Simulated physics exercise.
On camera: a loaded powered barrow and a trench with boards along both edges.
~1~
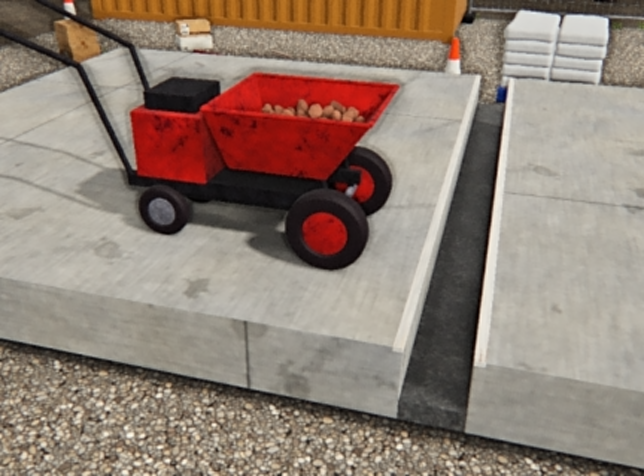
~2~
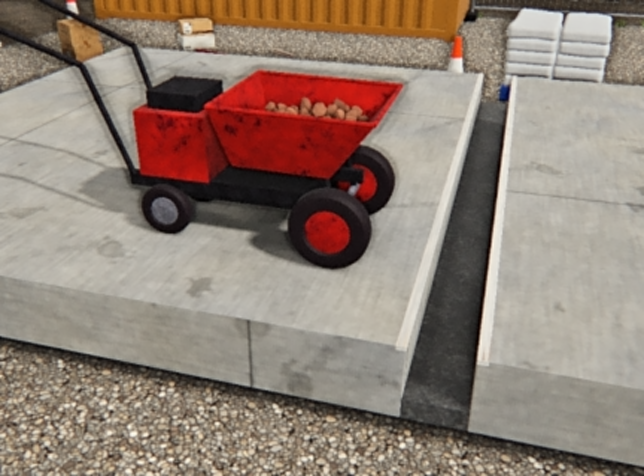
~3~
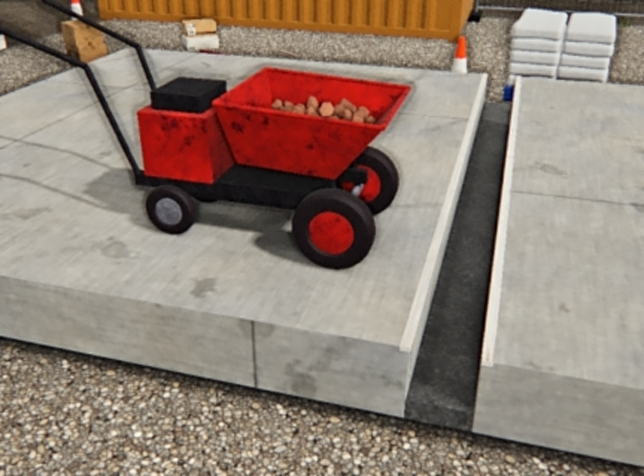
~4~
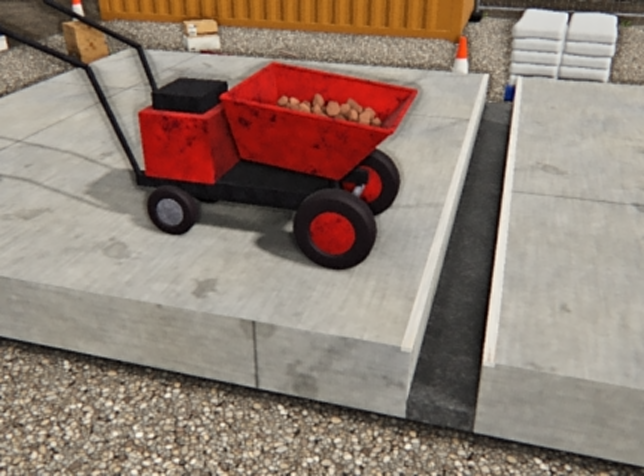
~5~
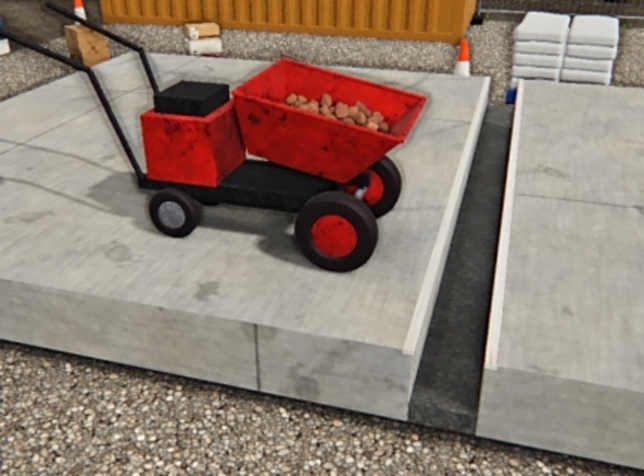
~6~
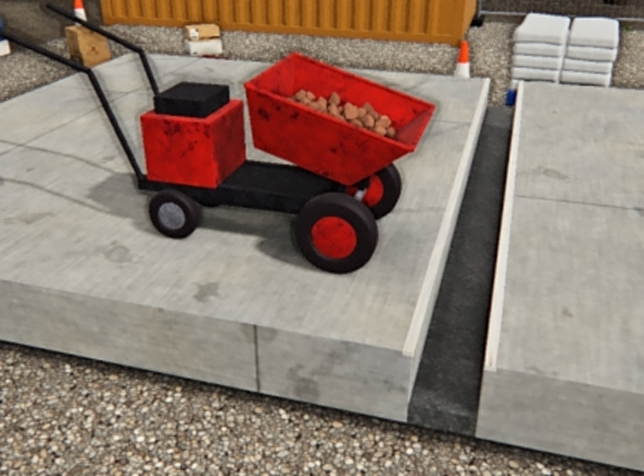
The red skip of a small powered barrow, loaded with rubble, sat level at first on a concrete slab beside a narrow trench, then gradually tilted forward to the right while the wheels stayed put.
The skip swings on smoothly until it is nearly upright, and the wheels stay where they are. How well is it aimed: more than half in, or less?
In the trench: Over half.
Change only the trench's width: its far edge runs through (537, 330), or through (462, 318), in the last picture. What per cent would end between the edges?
Roughly 100 per cent, and 10 per cent.
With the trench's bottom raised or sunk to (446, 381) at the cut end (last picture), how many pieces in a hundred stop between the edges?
Close to 60 per cent.
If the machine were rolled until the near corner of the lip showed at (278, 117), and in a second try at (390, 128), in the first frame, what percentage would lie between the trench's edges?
First some 20, then 60 per cent.
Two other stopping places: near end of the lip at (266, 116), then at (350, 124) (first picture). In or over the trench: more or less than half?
In turn: Less than half; over half.
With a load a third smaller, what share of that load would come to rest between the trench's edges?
About 100 per cent.
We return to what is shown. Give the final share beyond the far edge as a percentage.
About 5 per cent.
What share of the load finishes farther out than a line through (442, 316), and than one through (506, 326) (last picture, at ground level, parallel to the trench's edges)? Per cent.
First some 80, then 0 per cent.
Soon after the last picture, skip tipped steeply; all in the skip.
A little later, skip tipped right over; most in the skip; about a quarter in or heaped over the trench; a stray few beyond it.
Later still, skip tipped right over; a stray few in the skip; nearly all in or heaped over the trench; a small part beyond it.
At rest, skip tipped right over; nearly all in or heaped over the trench; a small part beyond it.
